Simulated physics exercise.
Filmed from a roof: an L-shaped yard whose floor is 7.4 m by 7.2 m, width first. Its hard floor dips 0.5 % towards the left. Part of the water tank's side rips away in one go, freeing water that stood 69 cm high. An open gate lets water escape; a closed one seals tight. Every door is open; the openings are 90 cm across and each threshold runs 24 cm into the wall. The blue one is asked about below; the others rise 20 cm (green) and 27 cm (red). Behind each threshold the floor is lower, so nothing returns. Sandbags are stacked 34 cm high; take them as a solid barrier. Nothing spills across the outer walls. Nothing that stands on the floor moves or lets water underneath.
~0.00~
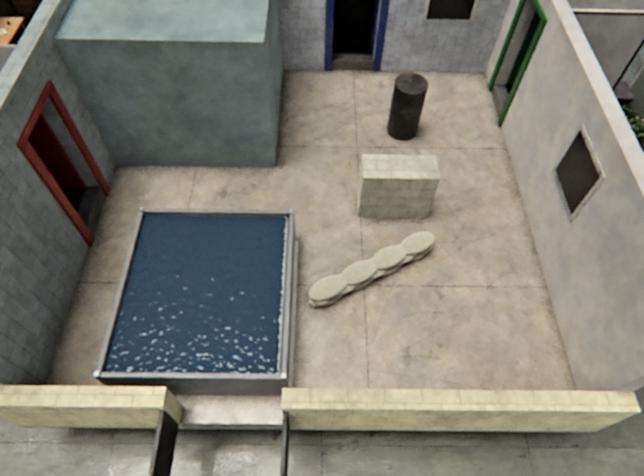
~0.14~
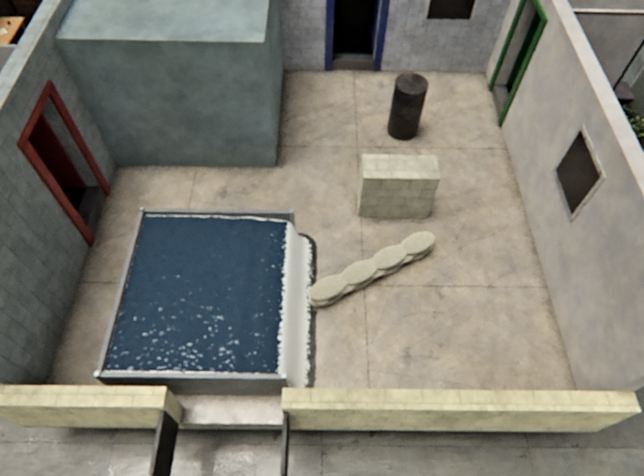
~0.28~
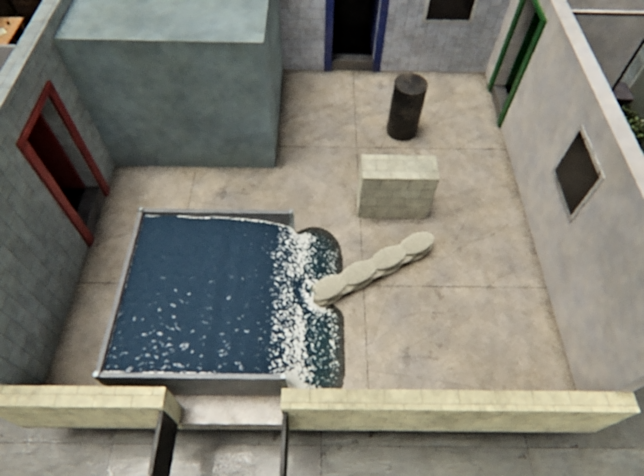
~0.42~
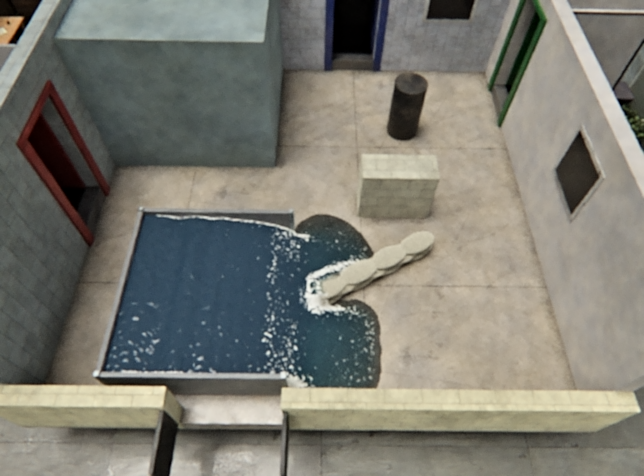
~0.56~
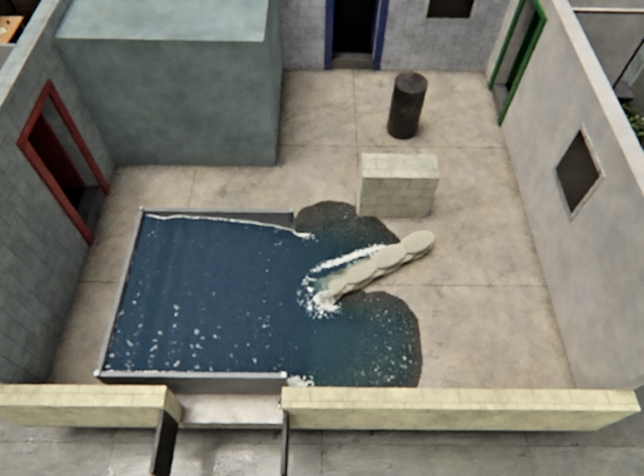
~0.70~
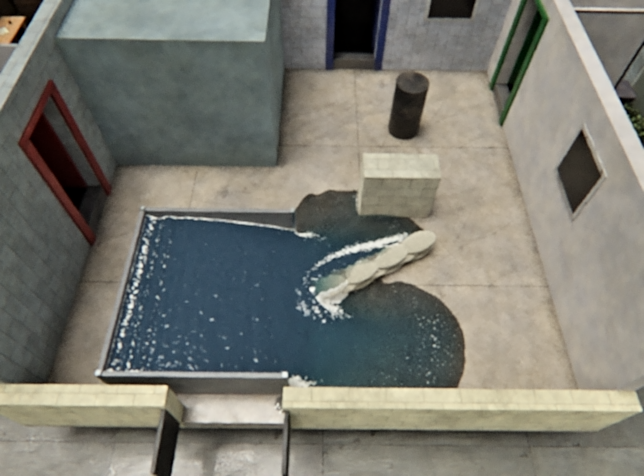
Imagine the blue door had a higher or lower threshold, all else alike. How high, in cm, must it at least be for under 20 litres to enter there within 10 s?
It would have to be roughly 14 cm high.
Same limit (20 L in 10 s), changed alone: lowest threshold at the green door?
About 11.5 cm at green.
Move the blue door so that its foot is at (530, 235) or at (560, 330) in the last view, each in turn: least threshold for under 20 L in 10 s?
About 23 and 31 cm.
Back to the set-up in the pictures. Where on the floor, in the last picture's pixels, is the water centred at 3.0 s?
Near (380, 282).
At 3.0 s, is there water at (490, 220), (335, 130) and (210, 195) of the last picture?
In that order: Wet, flooded, still dry.
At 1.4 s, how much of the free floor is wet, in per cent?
Near 35 per cent is wet.
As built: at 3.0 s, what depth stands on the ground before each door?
In cm: Blue 5, green 2, red 0.
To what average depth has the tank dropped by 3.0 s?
About 21 cm.
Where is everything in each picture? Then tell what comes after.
Still water, 69 cm deep, in the water tank at (206, 287); the blue door at (355, 28) is dry, in the first frame.
The gap is at (288, 301), the front 0.4 m out at (310, 375); the back of the water tank holds 69 cm, in the second frame.
The gap is at (287, 303), the front 0.8 m out at (339, 371); the back of the water tank holds 69 cm, in the third frame.
The gap is at (288, 303), the front 1.3 m out at (375, 331); the back of the water tank holds 69 cm, in the fourth frame.
The front is at (416, 371), 1.9 m from the gap at (288, 303); 4.8 m2 of floor is wet, 67 cm left at the back, in the fifth frame.
The front is at (457, 331), 2.5 m from the gap at (289, 303); 6.4 m2 of floor is wet, 59 cm left at the back; 3.5 m in a straight line remain to the blue door at (357, 27), in the sixth frame.
After 1.4 s water covers 35 % of the floor, deepest (46 cm) near (309, 297); it has not reached the blue door.
After 3.0 s water covers 60 % of the floor, deepest (38 cm) near (562, 333); 5 cm at the blue door, 0 litres in over its 24 cm threshold.
After 10.0 s water covers 95 % of the floor, deepest (22 cm) near (513, 162); 13 cm at the blue door, 0 litres in over its 24 cm threshold.
At the blue door as built, the water arrived by 3.0 s and peaked near 19 cm at 5.4 s.
With a threshold of 12 cm, 41 litres would have come in within the 10 s; with 16 cm, 8 litres. So under 20 litres takes about 14 cm.
